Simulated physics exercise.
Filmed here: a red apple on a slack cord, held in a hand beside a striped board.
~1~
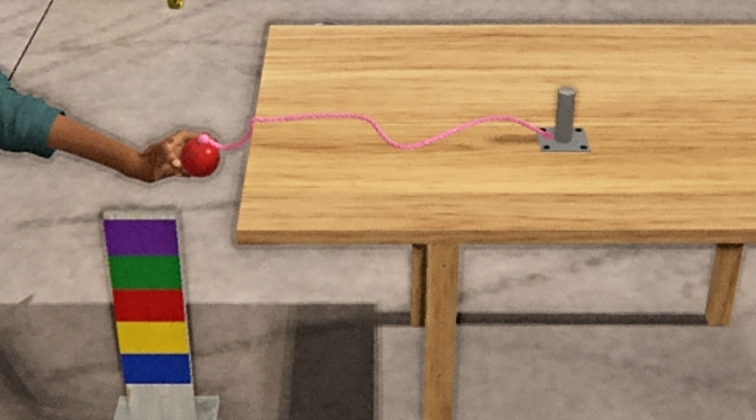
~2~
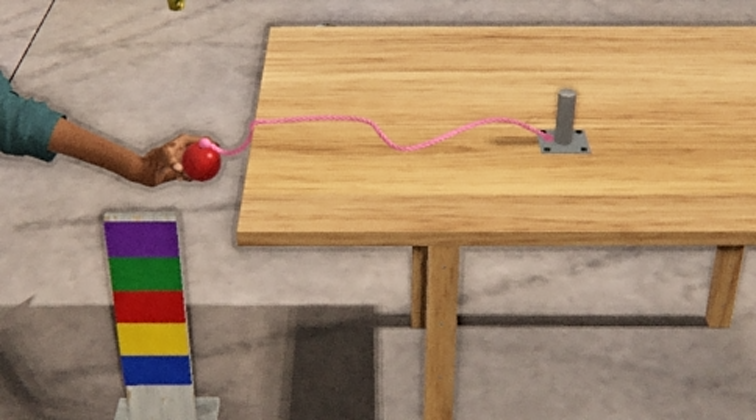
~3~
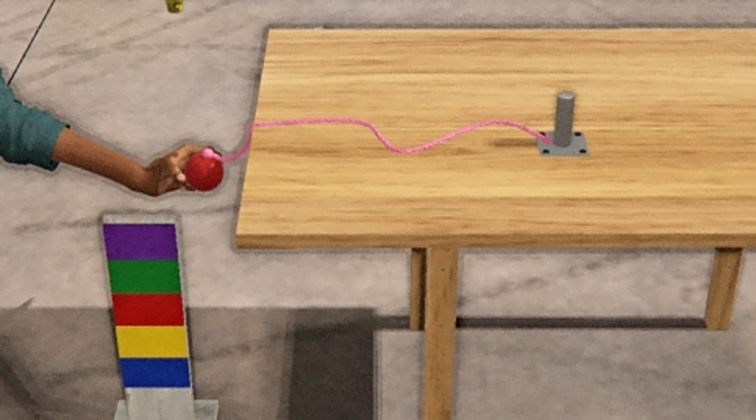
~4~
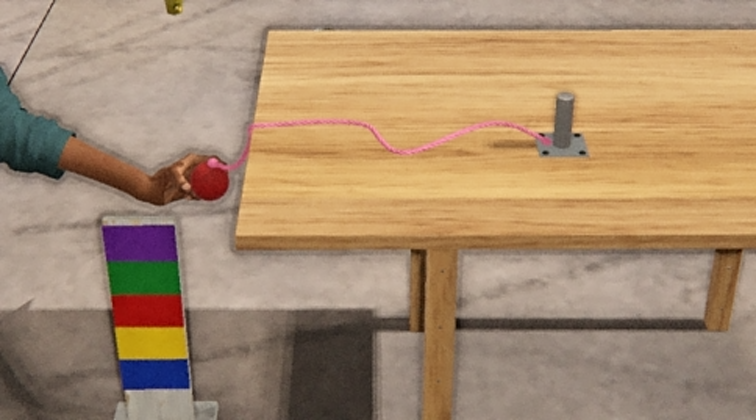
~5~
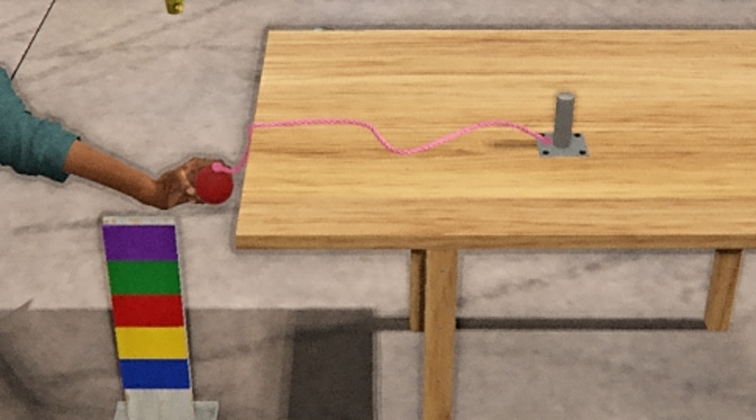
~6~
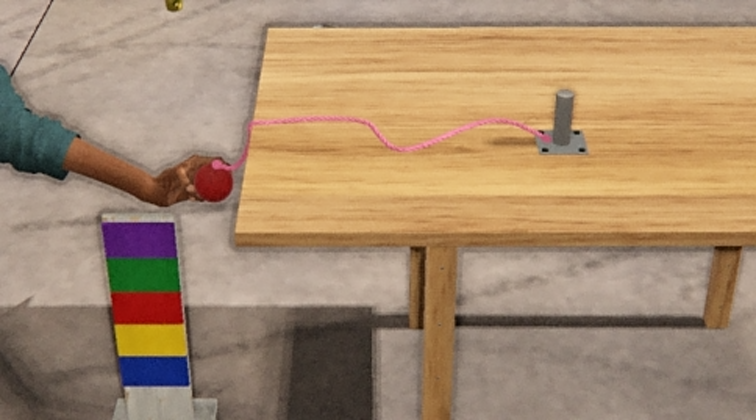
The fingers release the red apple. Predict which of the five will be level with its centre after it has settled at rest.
I predict green.
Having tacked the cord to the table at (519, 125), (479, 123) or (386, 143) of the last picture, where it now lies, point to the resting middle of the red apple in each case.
(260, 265), (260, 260), (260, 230).
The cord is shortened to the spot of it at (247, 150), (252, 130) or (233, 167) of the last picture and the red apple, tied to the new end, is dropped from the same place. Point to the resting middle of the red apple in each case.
One spot per try: (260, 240), (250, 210), and (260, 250).
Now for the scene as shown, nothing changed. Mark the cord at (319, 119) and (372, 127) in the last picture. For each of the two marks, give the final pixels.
They go to (251, 136) and to (305, 130).
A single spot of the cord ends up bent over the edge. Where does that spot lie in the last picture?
(325, 119).
Soon after, apple near (235, 260); level with green.
Then, apple near (289, 268); level with green.
Further on, apple near (263, 272); level with green.
At rest, apple near (253, 270); level with green. Its centre hangs level with the green band.
